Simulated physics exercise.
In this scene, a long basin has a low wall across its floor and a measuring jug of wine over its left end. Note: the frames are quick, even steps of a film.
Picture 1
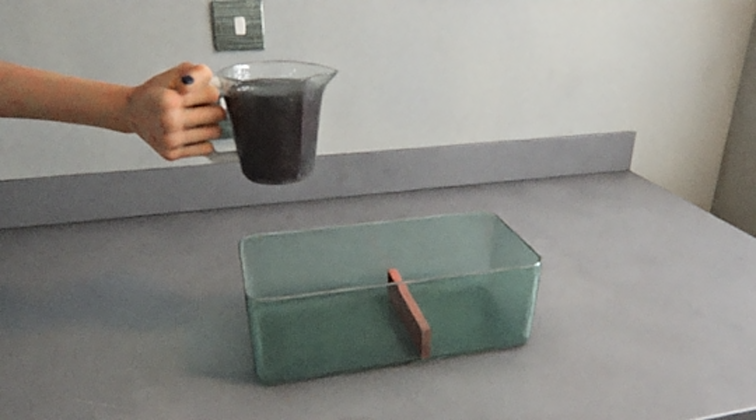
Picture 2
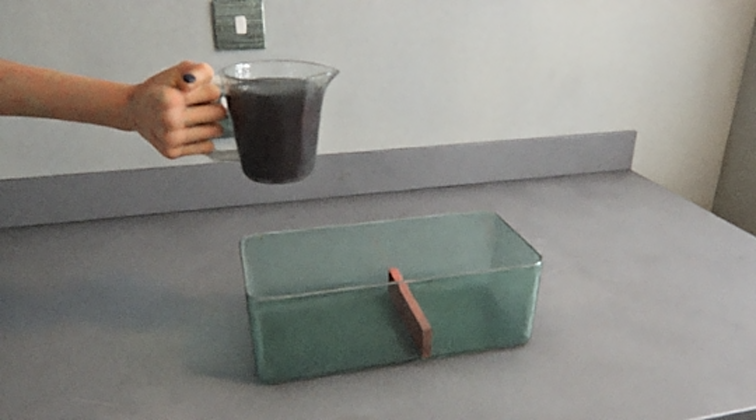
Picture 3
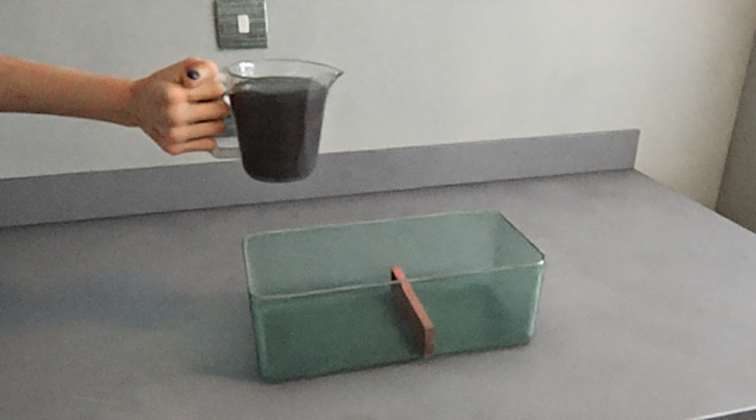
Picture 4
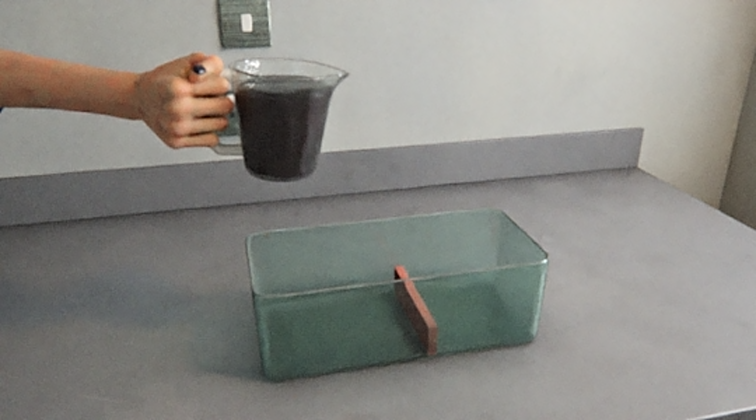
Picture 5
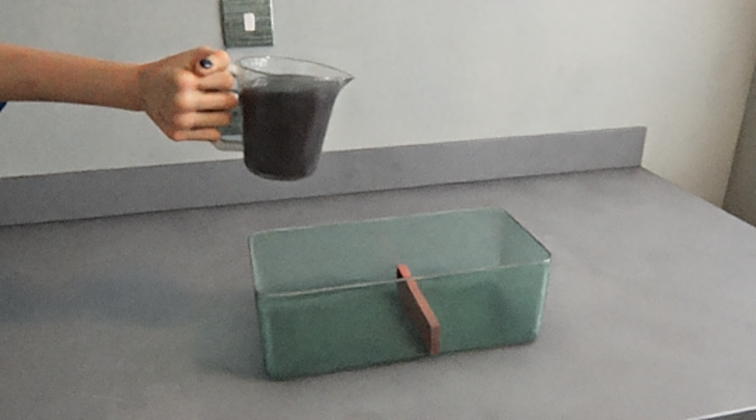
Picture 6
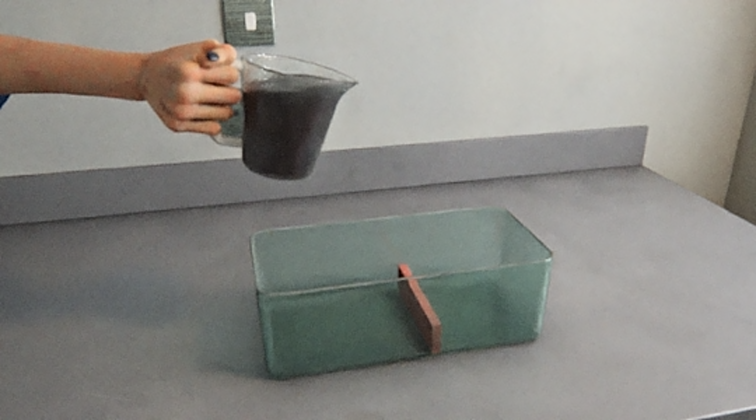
Above the left end of a long glass basin, a hand slightly tilts a jug rightward.
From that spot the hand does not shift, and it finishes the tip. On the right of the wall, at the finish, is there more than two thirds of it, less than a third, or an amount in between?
There is an amount in between there.
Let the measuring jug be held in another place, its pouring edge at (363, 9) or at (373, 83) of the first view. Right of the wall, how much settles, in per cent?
About 90 and 90 per cent.
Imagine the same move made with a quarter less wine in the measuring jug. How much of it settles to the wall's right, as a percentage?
I'd reckon close to 20 %.
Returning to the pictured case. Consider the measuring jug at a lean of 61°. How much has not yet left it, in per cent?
75 per cent or so.
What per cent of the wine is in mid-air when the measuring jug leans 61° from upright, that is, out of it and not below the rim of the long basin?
20 in a hundred.
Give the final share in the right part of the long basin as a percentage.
Roughly 45 in a hundred.
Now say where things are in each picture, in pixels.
In the first picture, tilt 0°; pouring edge (338, 70); surface from (225, 89) to (321, 84); the long basin's rim runs from (243, 268) to (517, 236); the wall's top is at (408, 298).
In the second picture, tilt 1°; pouring edge (340, 70); surface from (226, 88) to (322, 84).
In the third picture, tilt 2°; pouring edge (344, 70); surface from (230, 87) to (325, 83).
In the fourth picture, tilt 5°; pouring edge (349, 72); surface from (236, 86) to (331, 82).
In the fifth picture, tilt 9°; pouring edge (354, 76); surface from (240, 86) to (338, 82).
In the sixth picture, tilt 13°; pouring edge (359, 81); surface from (245, 85) to (345, 82).
A moment on, the measuring jug is tipped part way and 76 per cent is still to pour, 2 is left of the wall and 4 right of it.
Next, the measuring jug is tipped on its side and 26 per cent is still to pour, 18 is left of the wall and 36 right of it.
Then the measuring jug is tipped on its side and 2 per cent is still to pour, 51 is left of the wall and 42 right of it.
Later the measuring jug is tipped on its side and 0 per cent is still to pour, 55 is left of the wall and 43 right of it.
At rest 55 per cent lies left of the wall, 43 right of it and 2 outside.
